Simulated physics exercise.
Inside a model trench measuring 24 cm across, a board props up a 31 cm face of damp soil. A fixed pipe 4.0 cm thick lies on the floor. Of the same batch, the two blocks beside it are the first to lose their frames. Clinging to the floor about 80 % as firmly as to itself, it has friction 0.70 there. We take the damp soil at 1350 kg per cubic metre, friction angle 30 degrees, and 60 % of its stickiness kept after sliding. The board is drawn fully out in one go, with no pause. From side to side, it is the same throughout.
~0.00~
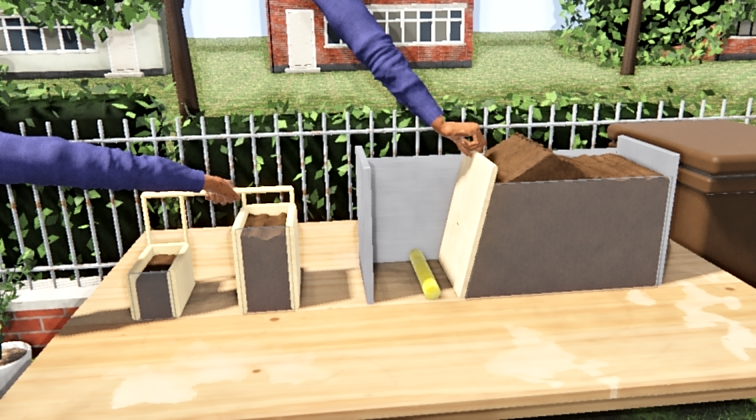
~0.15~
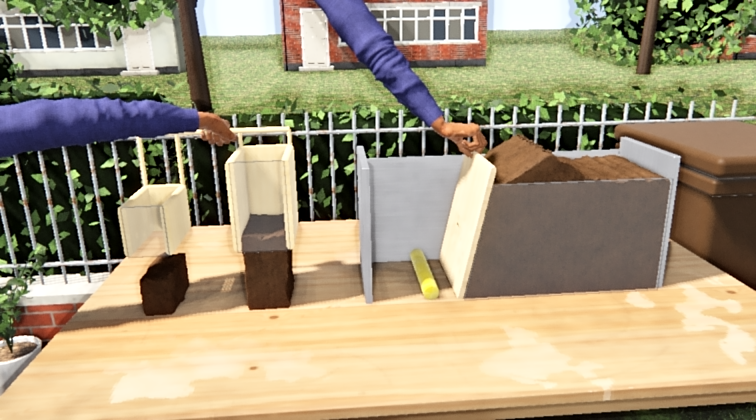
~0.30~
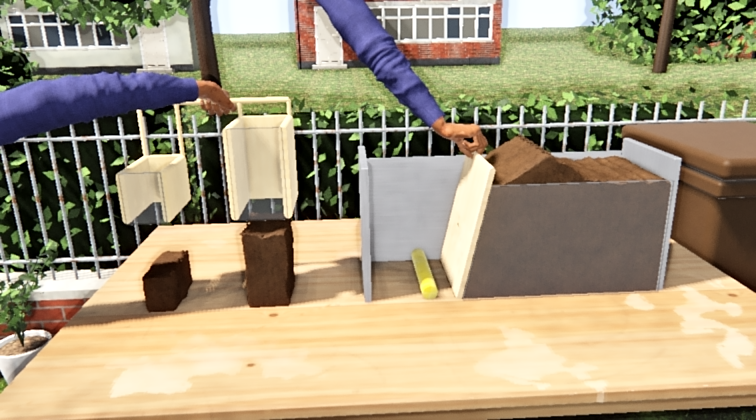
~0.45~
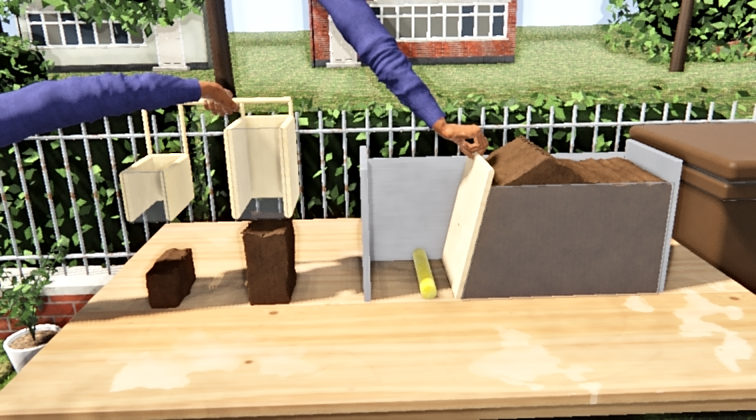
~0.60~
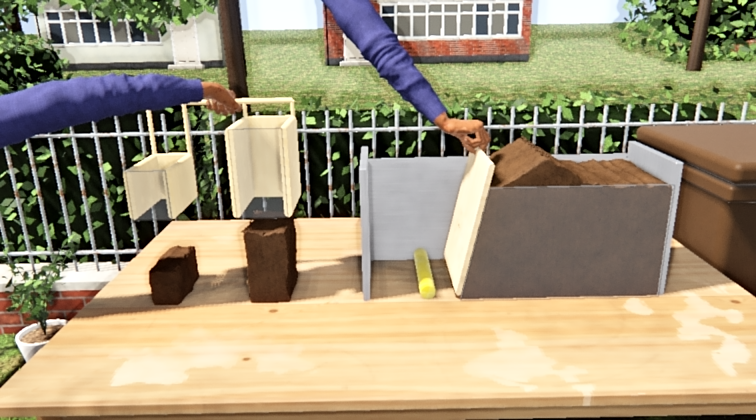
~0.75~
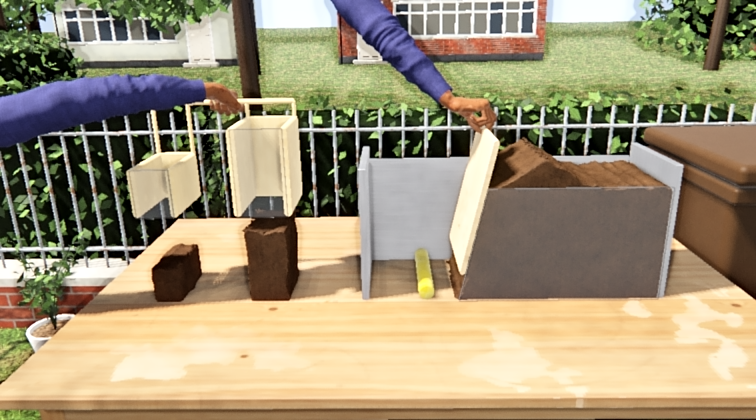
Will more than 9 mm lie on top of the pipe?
Outcome - pipe left in plain sight.
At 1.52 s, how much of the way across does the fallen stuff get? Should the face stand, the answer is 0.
Near 0 %.
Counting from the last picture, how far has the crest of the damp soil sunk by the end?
By my estimate, near 0.0 cm.
After 0.98 s, the face still stands and nothing lies on the pipe.
After 1.25 s, the face still stands and nothing lies on the pipe.
After 1.52 s, the face still stands and nothing lies on the pipe.
After 1.79 s, the face still stands and nothing lies on the pipe.
After 1.83 s, the face still stands and nothing lies on the pipe.
